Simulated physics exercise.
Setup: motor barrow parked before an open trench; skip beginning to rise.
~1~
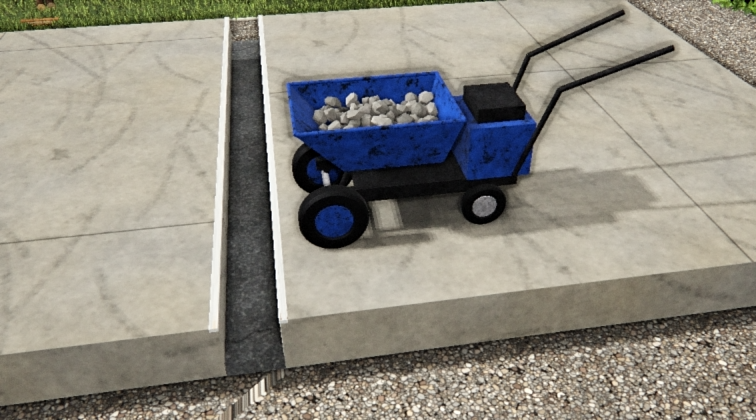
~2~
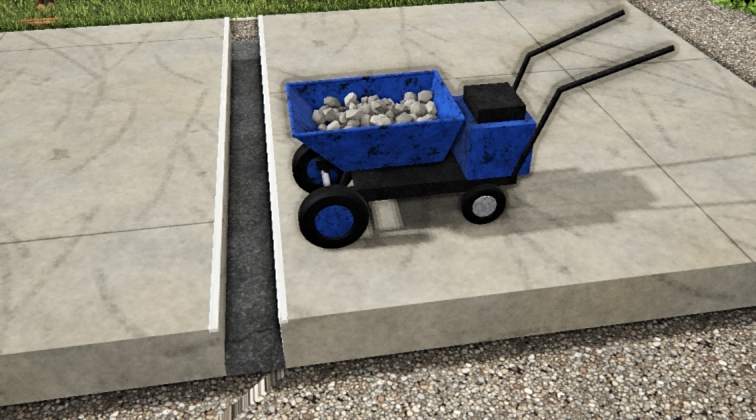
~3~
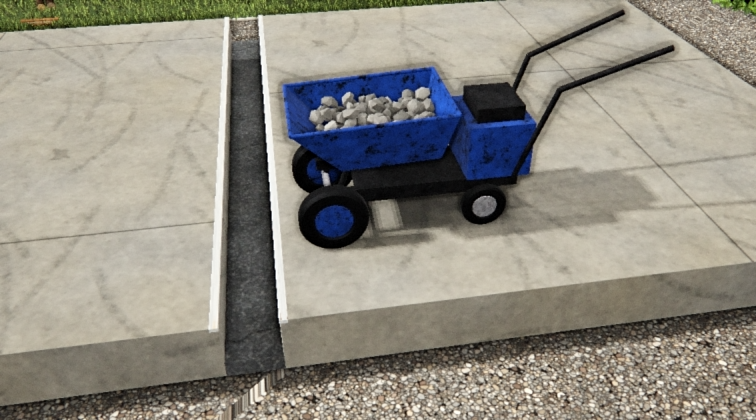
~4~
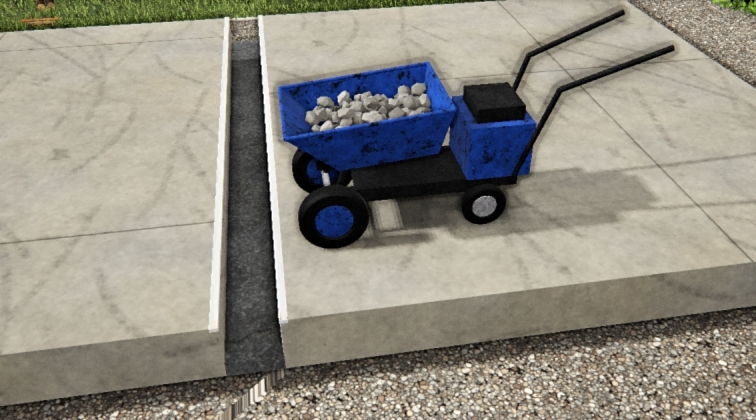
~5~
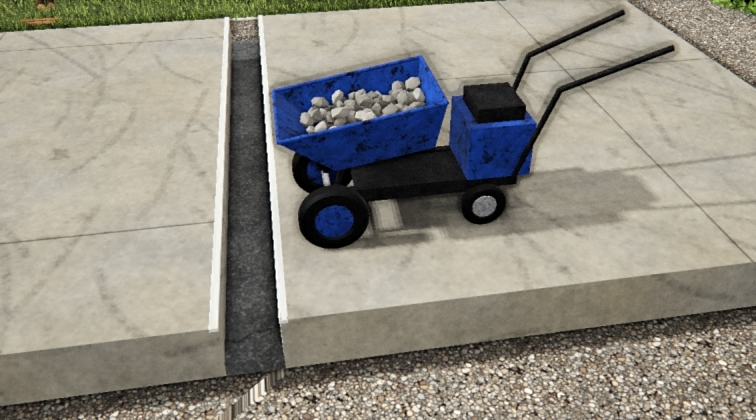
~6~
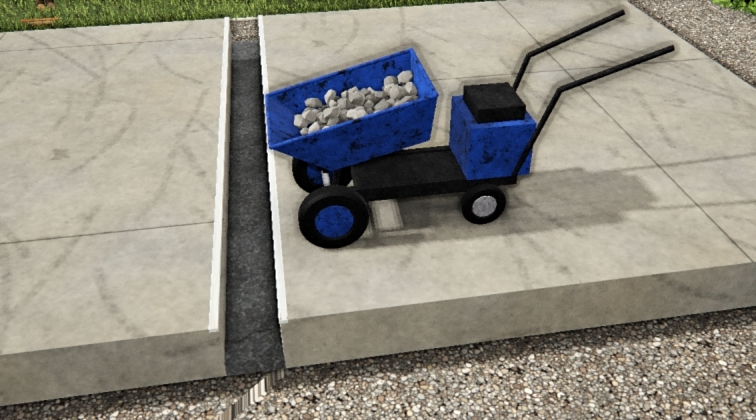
On a concrete slab beside a narrow open trench, a parked blue motor barrow slowly tilting its stone-filled skip toward the left.
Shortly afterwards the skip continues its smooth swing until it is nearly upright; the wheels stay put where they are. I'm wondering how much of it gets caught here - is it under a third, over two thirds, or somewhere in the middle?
Caught: Below a third.
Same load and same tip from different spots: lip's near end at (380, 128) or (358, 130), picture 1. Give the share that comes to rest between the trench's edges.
First try: 70 per cent; second try: 100 per cent.
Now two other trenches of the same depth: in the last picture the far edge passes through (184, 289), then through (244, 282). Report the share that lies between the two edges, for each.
The share would be 90 % first and 0 % second.
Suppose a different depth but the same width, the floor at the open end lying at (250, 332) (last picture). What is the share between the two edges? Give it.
Around 20 percent.
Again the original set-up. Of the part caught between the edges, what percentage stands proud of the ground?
Roughly 10 percent.
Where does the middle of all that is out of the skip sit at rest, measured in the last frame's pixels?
Somewhere close to (197, 228) in the last picture.
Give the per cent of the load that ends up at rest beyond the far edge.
I'd estimate about 75 per cent of the load.
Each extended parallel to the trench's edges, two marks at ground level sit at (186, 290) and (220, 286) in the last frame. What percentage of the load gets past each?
Close to 40 and 70 per cent respectively.
Just after the last frame, skip tipped steeply; every one in the skip.
A moment on, skip tipped right over; the larger part in the skip; just a few in or heaped over the trench; roughly a quarter beyond it; just a few falling.
Further on, skip tipped right over; about a tenth in the skip; roughly a quarter in or heaped over the trench; the larger part beyond it.
When it is over, skip tipped right over; about a tenth in the skip; roughly a quarter in or heaped over the trench; the larger part beyond it.
